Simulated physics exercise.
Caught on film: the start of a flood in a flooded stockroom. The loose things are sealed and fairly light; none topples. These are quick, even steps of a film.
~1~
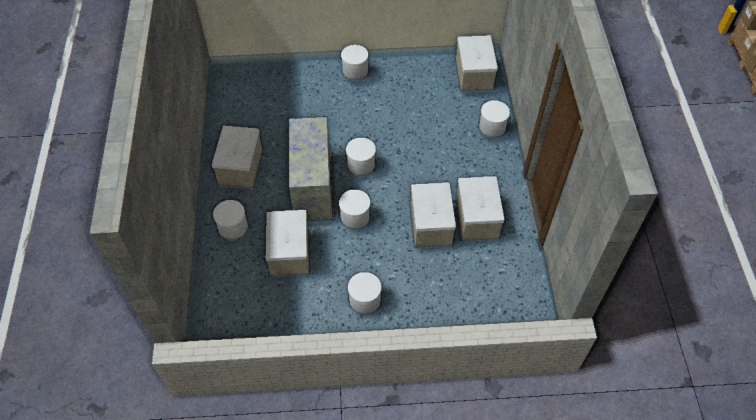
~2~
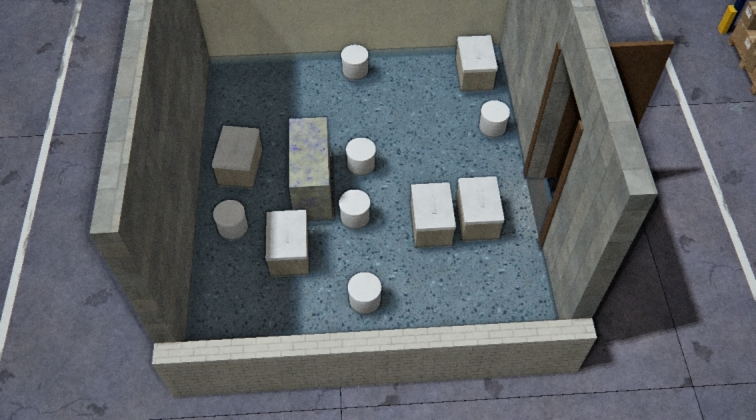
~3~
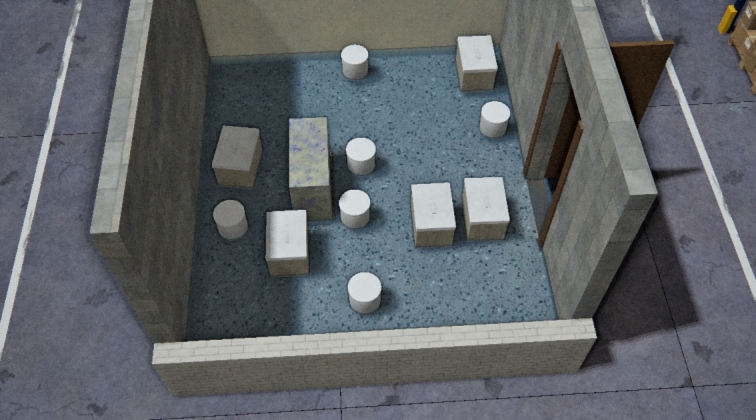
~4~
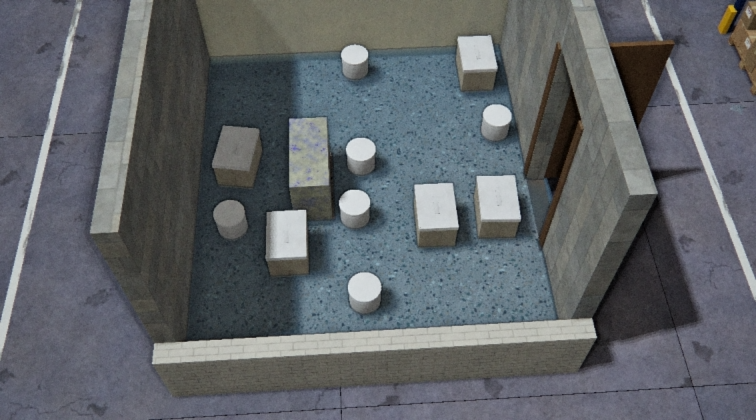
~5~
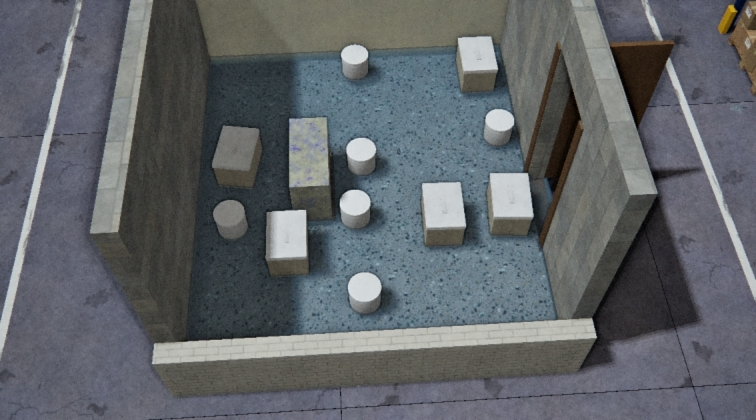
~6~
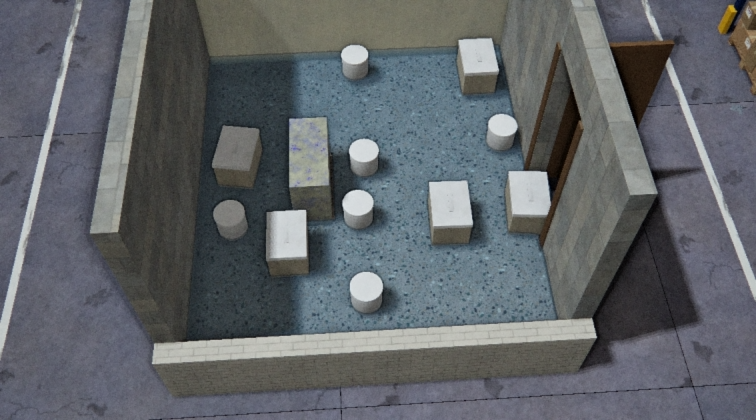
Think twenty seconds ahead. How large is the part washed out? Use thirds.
Share: One to two thirds.
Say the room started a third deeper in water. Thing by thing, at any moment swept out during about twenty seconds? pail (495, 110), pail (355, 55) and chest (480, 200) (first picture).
As listed: Yes, no, gone.
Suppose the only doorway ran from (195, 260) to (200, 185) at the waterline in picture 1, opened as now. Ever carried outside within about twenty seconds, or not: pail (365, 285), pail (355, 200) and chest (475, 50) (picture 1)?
In turn: Yes, out, stays.
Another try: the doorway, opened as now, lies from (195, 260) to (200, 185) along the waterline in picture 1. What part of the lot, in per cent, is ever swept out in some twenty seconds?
Close to 50 %.
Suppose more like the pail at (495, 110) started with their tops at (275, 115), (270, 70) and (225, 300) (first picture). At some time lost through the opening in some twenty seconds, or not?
As listed: Left behind, inside, stays.
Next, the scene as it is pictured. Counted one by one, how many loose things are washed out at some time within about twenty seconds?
5 of them.
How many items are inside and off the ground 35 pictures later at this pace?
It comes to 8.
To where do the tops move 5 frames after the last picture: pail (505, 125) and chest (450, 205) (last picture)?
Close to (518, 164) and (492, 204).
A moment on, 1 of 11 are out; 10 afloat.
Next, 3 of 11 are out; 8 afloat.
Later, 3 of 11 are out; 8 afloat.
In the end, 5 of 11 are out; 6 afloat.
